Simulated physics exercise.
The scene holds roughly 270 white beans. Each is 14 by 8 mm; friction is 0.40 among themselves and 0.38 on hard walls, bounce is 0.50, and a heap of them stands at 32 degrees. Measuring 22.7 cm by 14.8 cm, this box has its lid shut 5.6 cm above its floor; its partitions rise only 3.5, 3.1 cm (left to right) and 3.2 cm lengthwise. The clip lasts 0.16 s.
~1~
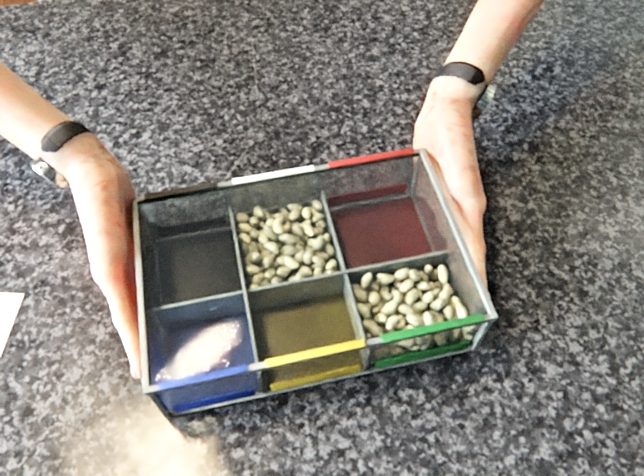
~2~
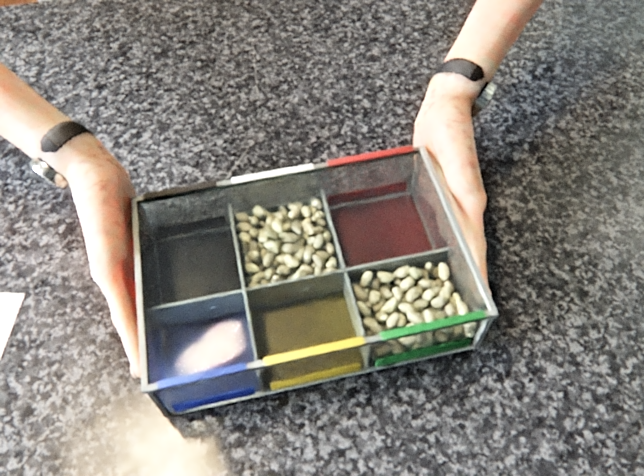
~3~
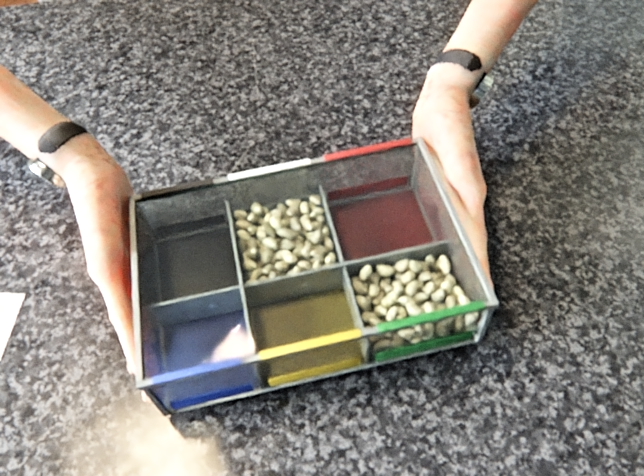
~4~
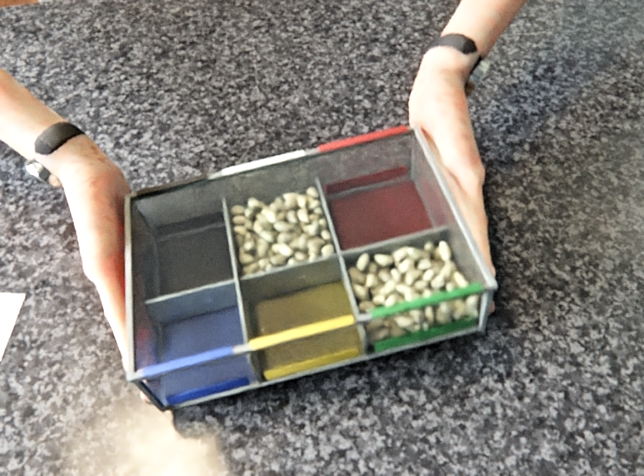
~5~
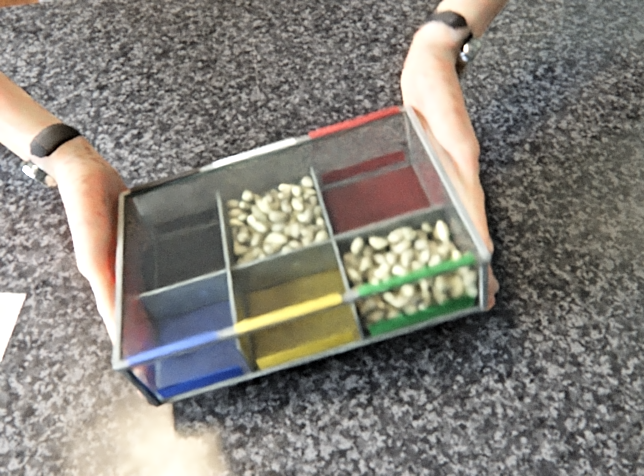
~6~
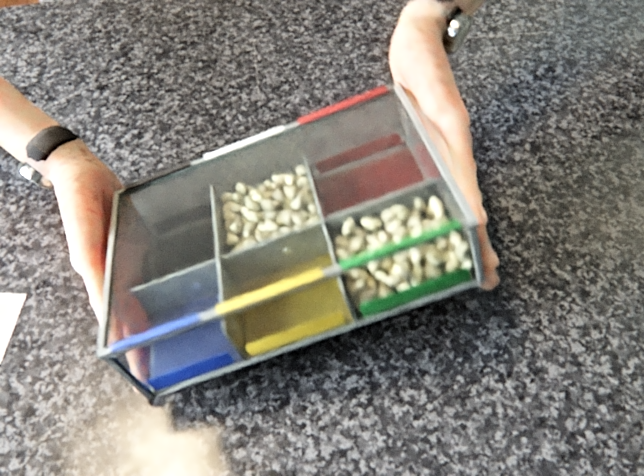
On a speckled grey countertop, two hands held a clear divided box with white beans in two compartments, then gradually tilted it, raising the right side while the beans stayed in their compartments.
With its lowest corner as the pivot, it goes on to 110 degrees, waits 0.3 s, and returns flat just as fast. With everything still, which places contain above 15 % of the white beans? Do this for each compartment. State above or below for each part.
My prediction: Red: It'll probably finish at or short of fifteen percent of the pieces; blue: It'll probably finish at or short of fifteen percent of the pieces; green: It'll probably finish at or short of fifteen percent of the pieces; yellow: It'll probably finish at or short of fifteen percent of the pieces; white: It'll probably finish past fifteen percent of the pieces; black: It'll probably finish past fifteen percent of the pieces.
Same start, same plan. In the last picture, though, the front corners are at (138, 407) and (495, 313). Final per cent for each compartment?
By the end, red has 0%, blue has 50%, green has 15%, yellow has 30%, white has 0% and black has 0%.
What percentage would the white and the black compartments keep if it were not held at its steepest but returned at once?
Result - white: 60 %; black: 35 %.
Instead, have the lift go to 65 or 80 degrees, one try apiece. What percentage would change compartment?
First try: Around 35 %; second try: Around 45 %.
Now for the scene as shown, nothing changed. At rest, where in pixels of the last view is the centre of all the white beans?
Close to pixel (256, 245).
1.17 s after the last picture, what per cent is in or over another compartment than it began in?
Around 60 percent.
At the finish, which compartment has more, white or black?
It's the white one that holds more.
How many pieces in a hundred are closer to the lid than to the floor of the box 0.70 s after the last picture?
Around 70 in a hundred, give or take.
Then, 0.70 s after the last picture, tilt 110 degrees; green 5 %, yellow 5 %, white 65 %, black 25 %.
Then, 1.17 s after the last picture, tilt 61 degrees; white 60 %, black 40 %.
Then, 1.71 s after the last picture, tilt 0 degrees; white 60 %, black 40 %.
In the end, red 0 %, blue 0 %, green 0 %, yellow 0 %, white 60 %, black 40 %.
